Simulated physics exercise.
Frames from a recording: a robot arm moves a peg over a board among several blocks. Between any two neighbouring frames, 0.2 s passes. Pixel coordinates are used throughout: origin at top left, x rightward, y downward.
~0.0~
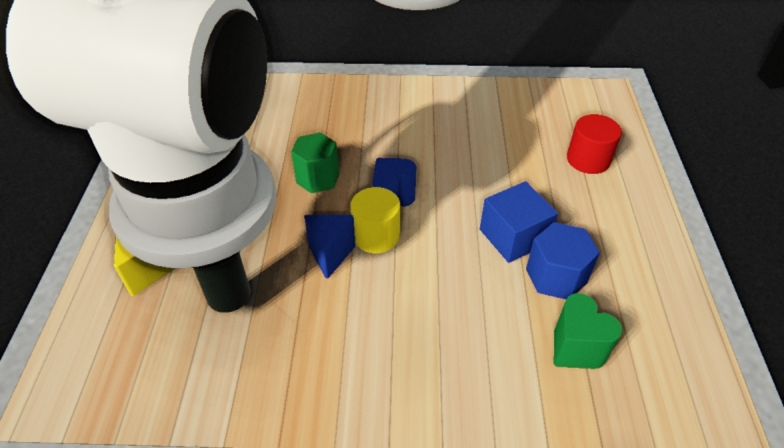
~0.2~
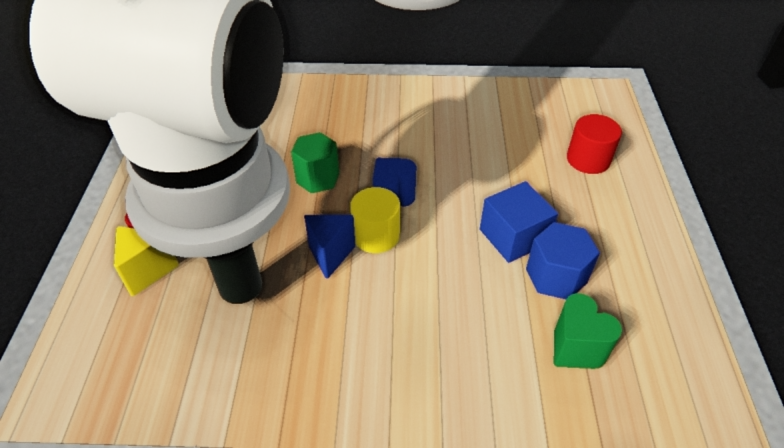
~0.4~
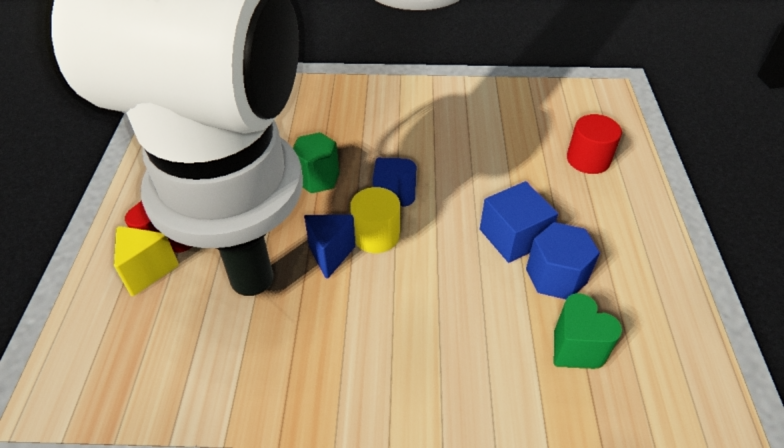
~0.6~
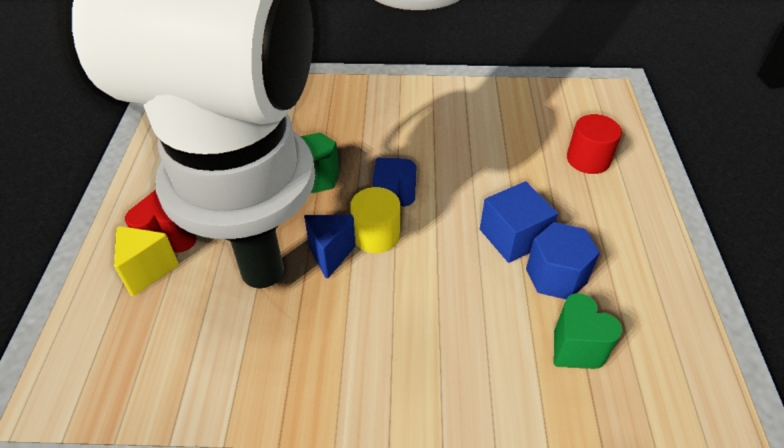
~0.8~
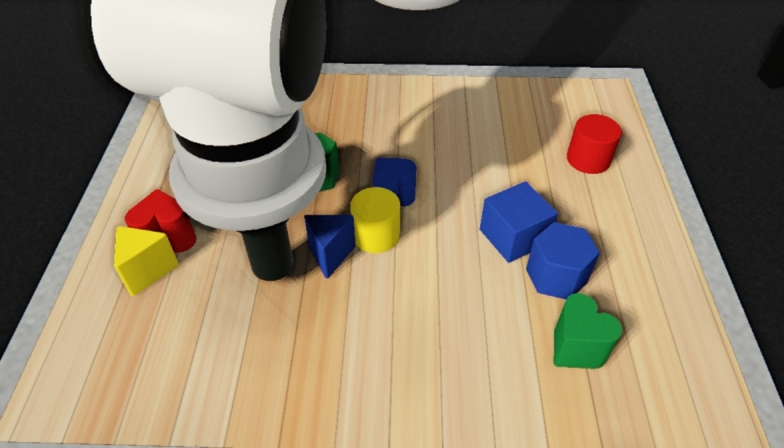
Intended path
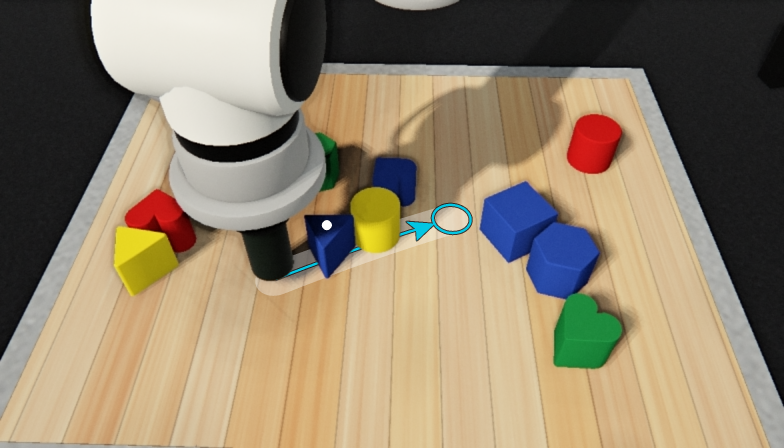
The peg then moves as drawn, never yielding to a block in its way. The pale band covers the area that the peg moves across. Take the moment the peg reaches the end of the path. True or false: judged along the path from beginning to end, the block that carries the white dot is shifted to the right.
My answer: True.
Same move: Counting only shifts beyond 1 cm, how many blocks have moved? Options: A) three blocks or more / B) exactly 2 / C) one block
Answer: B.
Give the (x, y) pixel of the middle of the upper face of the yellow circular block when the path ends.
I'd place it at (490, 171), taking the centre of its top.
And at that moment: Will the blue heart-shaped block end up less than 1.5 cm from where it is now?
In short: Yes.
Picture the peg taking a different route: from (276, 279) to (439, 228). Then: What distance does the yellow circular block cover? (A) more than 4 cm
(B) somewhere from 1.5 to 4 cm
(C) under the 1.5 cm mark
Correct choice: A.
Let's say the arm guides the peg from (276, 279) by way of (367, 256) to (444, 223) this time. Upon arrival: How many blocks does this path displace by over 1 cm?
It should be three or more, as far as I can tell.
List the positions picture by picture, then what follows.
In the first frame, peg tip (229, 295); block tops, blue triangular block (327, 225); yellow circular block (375, 204); blue heart-shaped block (392, 169); blue square (521, 205).
In the second frame, peg (241, 287); blocks unchanged.
In the third frame, peg (252, 279); blocks unchanged.
In the fourth frame, peg (263, 272); blocks unchanged.
In the fifth frame, peg (273, 265); blue triangular block (327, 225); yellow circular block (375, 204); blue heart-shaped block (392, 169); blue square (521, 205).
Path on the board, from (276, 279) directly to (452, 219); the dot is on the blue triangular block.
On the path given first. One third of the way, peg (336, 242); blue triangular block (374, 218), turned 35° clockwise; yellow circular block (407, 198); blue heart-shaped block (396, 165), turned 15° anticlockwise.
Two thirds of the way, peg (396, 222); blue triangular block (428, 221), turned 45° clockwise; yellow circular block (440, 189); blue heart-shaped block (396, 165), turned 15° anticlockwise.
At the end, peg (453, 205); blue triangular block (446, 219), turned 95° clockwise; yellow circular block (490, 171); blue heart-shaped block (396, 165), turned 15° anticlockwise; blue square in place.
